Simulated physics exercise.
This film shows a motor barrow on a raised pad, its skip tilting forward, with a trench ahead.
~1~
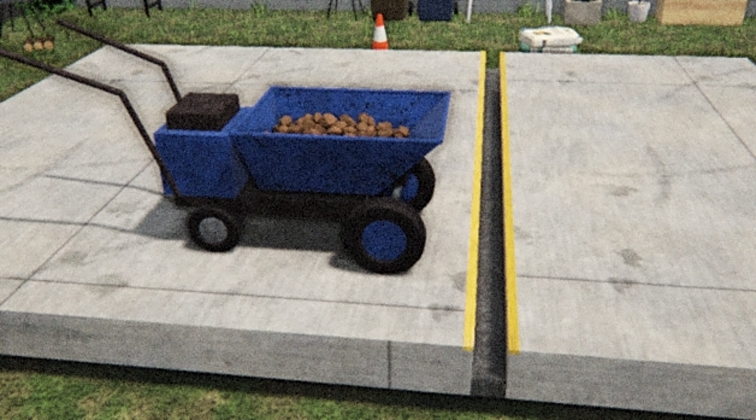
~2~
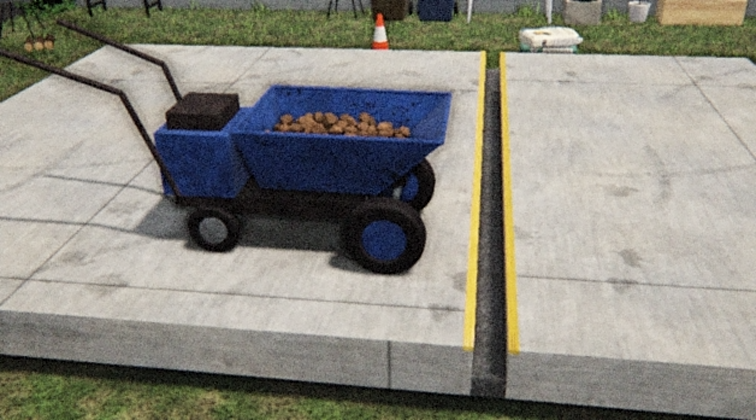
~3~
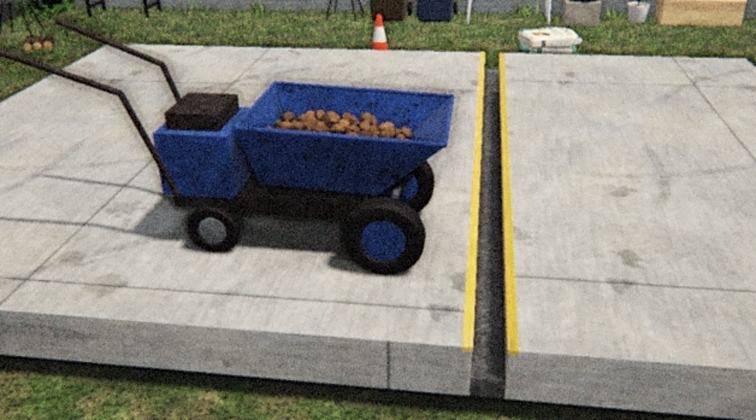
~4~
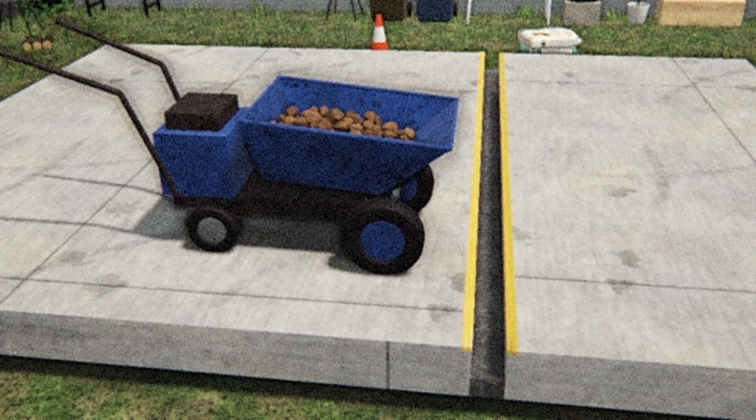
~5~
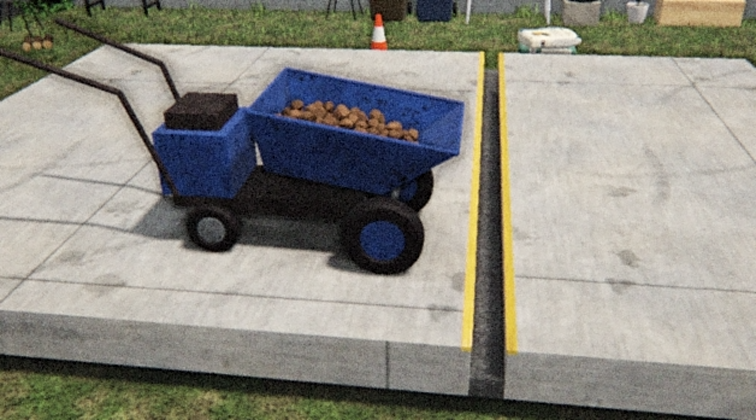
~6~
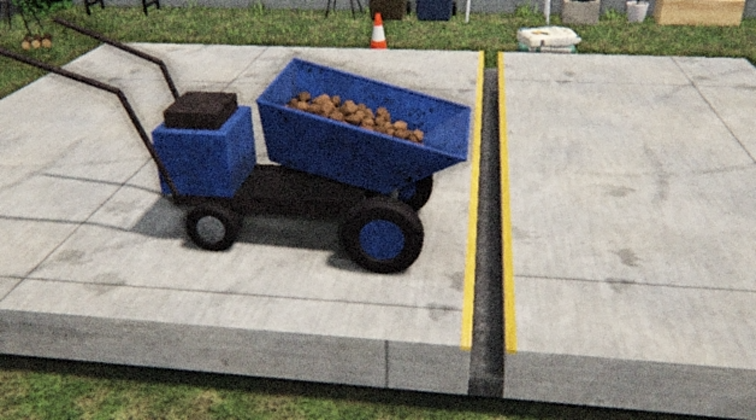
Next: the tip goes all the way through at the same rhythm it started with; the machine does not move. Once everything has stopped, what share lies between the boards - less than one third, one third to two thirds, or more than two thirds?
Between the boards lies less than one third.
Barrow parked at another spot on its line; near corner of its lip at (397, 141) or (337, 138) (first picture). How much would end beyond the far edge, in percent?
About 20 % and 0 %.
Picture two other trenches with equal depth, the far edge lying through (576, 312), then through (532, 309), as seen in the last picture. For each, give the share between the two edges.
100 %, then 50 %.
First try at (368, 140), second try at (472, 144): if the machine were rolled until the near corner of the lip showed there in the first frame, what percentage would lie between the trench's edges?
You'd get around 40 in a hundred, then 0 in a hundred.
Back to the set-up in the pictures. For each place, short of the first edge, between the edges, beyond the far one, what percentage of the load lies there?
Out of a hundred, short 0, between 5, beyond 65.
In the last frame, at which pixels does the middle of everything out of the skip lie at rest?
The centre comes to rest close to (542, 240).
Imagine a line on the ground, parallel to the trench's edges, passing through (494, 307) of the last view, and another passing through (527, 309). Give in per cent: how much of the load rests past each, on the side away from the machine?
In order: 70 per cent, then 50 per cent.
Shortly afterwards, skip tipped well over; the whole lot in the skip.
Next, skip tipped steeply; all but a few in the skip; a little beyond it.
Some moments later, skip tipped right over; near a third in the skip; only a few in or heaped over the trench; near two thirds beyond it.
In the end, skip tipped right over; near a third in the skip; only a few in or heaped over the trench; near two thirds beyond it.
